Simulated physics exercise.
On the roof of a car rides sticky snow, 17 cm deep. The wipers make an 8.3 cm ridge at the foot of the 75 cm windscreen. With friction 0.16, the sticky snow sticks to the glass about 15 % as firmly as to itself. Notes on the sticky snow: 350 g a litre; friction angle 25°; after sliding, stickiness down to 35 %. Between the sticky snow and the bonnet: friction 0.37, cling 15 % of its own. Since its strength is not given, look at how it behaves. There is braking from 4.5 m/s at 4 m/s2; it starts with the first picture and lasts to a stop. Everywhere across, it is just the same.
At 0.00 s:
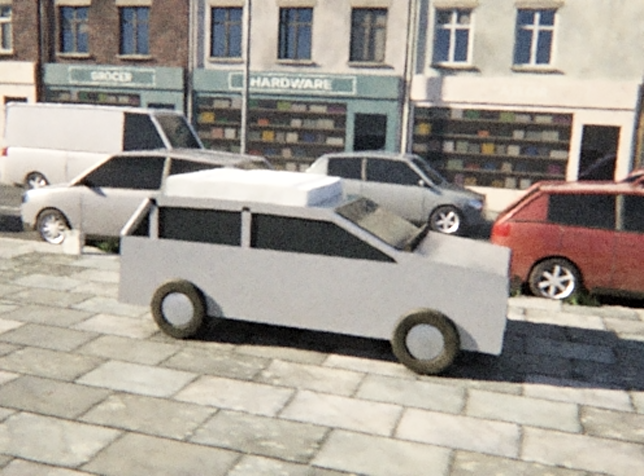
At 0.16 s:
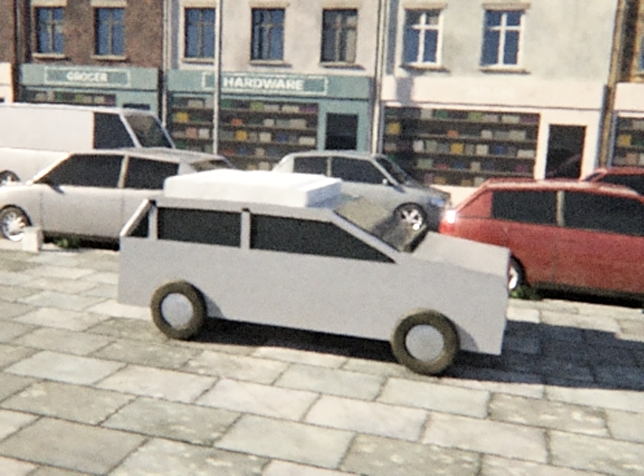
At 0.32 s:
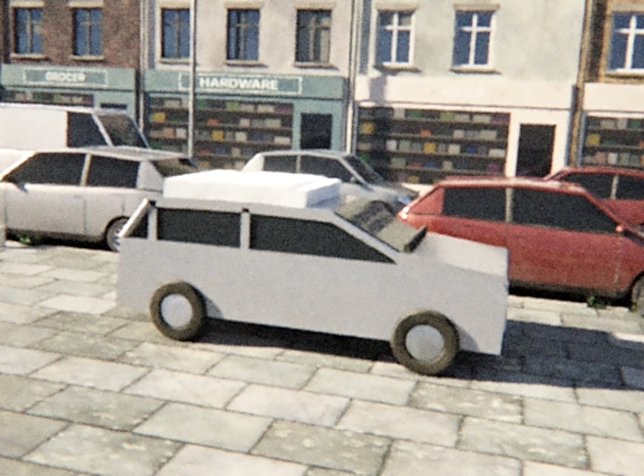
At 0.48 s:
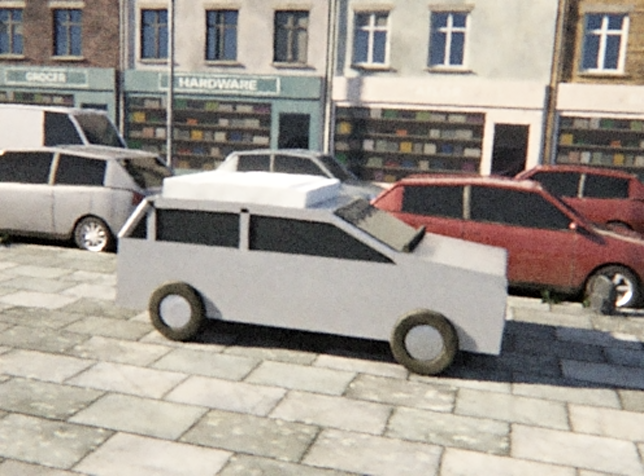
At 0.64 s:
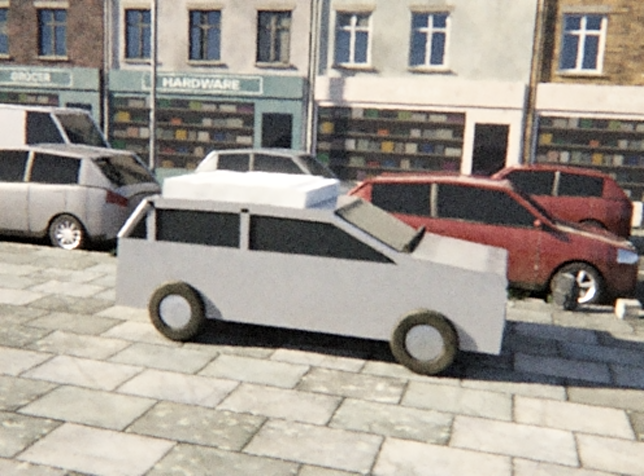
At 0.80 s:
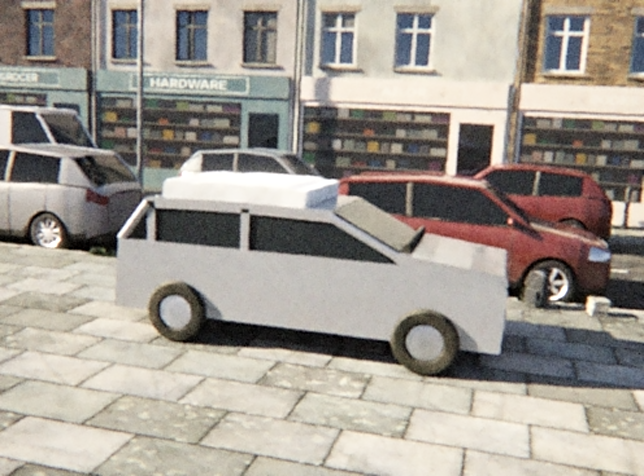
Paved shopping street, a pale grey car with white snow on its roof rolling right past parked cars, the snow staying put.
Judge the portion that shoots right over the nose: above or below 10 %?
I judge it below.
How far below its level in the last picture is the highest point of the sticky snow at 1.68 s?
0 cm.
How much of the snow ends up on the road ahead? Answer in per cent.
About 0 %.
By 1.20 s, all of the snow is on the roof, none on the glass, none on the bonnet and none has gone off the nose.
By 1.68 s, all of the snow is on the roof, none on the glass, none on the bonnet and none has gone off the nose.
By 2.15 s, all of the snow is on the roof, none on the glass, none on the bonnet and none has gone off the nose.
By 2.62 s, all of the snow is on the roof, none on the glass, none on the bonnet and none has gone off the nose.
By 2.72 s, at the end, all of the snow is on the roof, none on the glass, none on the bonnet and none has gone off the nose.
